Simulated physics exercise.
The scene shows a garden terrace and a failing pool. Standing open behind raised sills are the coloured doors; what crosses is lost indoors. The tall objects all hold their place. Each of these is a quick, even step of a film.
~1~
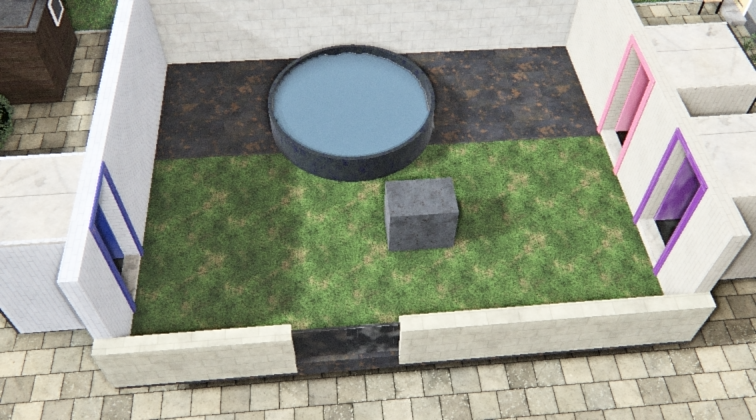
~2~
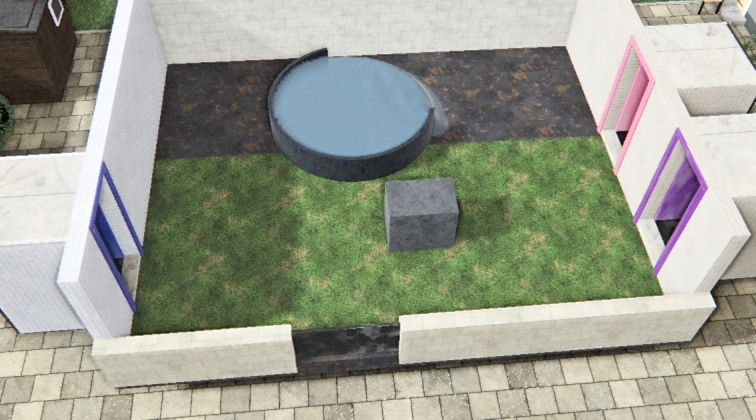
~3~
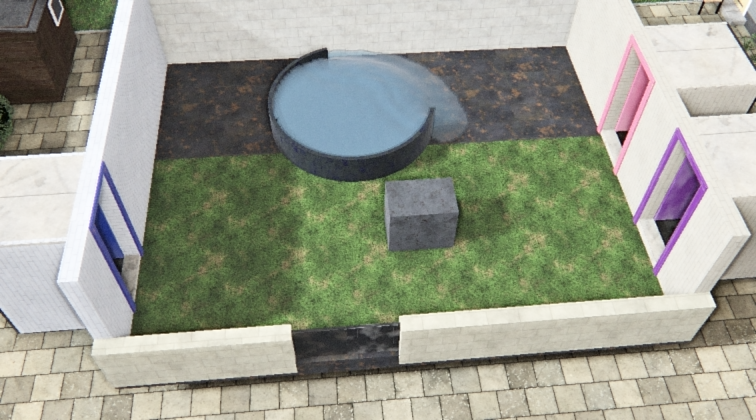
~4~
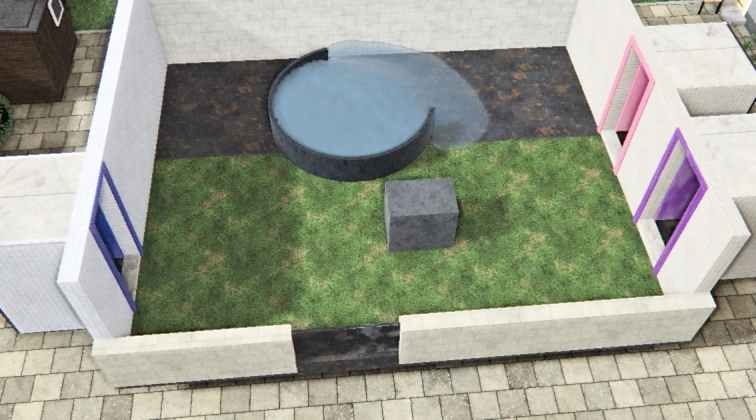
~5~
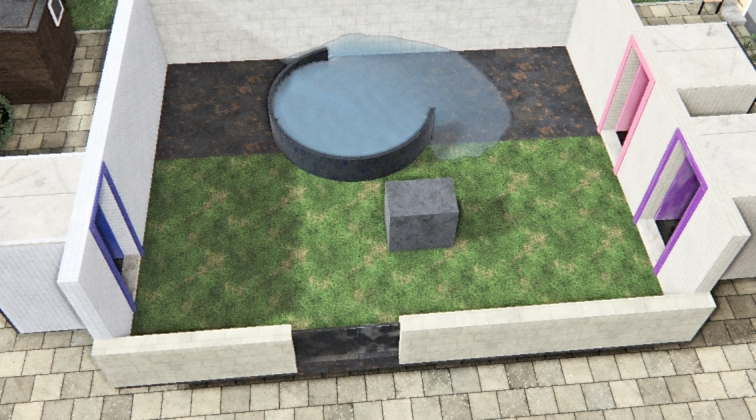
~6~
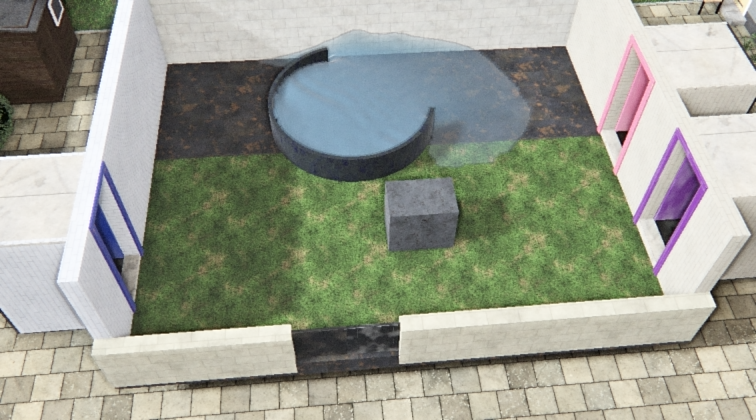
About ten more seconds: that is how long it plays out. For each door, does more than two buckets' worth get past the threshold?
As I see it, the purple door will receive two buckets or fewer; the pink door will receive over two buckets; the blue door will receive two buckets or fewer.
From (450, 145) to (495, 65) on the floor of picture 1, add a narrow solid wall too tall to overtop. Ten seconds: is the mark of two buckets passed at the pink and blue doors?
Taking them in turn, the pink door remains below the mark and the blue door remains below the mark.
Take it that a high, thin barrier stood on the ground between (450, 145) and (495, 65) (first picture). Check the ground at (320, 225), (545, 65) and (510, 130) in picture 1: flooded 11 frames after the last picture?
In turn: Dry, awash, no water.
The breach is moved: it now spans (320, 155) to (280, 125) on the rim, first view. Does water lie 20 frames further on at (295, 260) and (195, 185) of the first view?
Respectively: Drenched and drenched.
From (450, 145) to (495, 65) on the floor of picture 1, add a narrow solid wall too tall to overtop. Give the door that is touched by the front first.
It is the door marked pink.
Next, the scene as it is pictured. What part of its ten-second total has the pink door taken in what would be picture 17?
Result: 0 % of the ten-second total.
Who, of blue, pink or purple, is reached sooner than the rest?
It would be the one in pink.
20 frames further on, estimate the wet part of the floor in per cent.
I reckon 35 per cent or so.
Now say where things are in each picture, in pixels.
Still water in the pool at (352, 101), in the first picture.
The front is at a hidden place, out from the gap on the pool's far side, in the second picture.
Water pours out on the pool's far side and has run to a hidden place, in the third picture.
Water pours out on the pool's far side and has run to a hidden place, in the fourth picture.
Water pours out on the pool's far side and has run to (284, 59), in the fifth picture.
Water pours out on the pool's far side and has run to (263, 60), in the sixth picture.
A moment on, water covers 25 % of the floor; the purple door not reached, the pink door not reached, the blue door not reached.
Next, water covers 30 % of the floor; the purple door not reached, the pink door wet at the sill, nothing in, the blue door not reached.
Then, water covers 35 % of the floor; the purple door not reached, the pink door under two buckets in, the blue door not reached.
Later, water covers 65 % of the floor; the purple door wet at the sill, nothing in, the pink door over two buckets in, the blue door not reached.
In the end, water covers 90 % of the floor; the purple door wet at the sill, nothing in, the pink door over two buckets in, the blue door not reached.
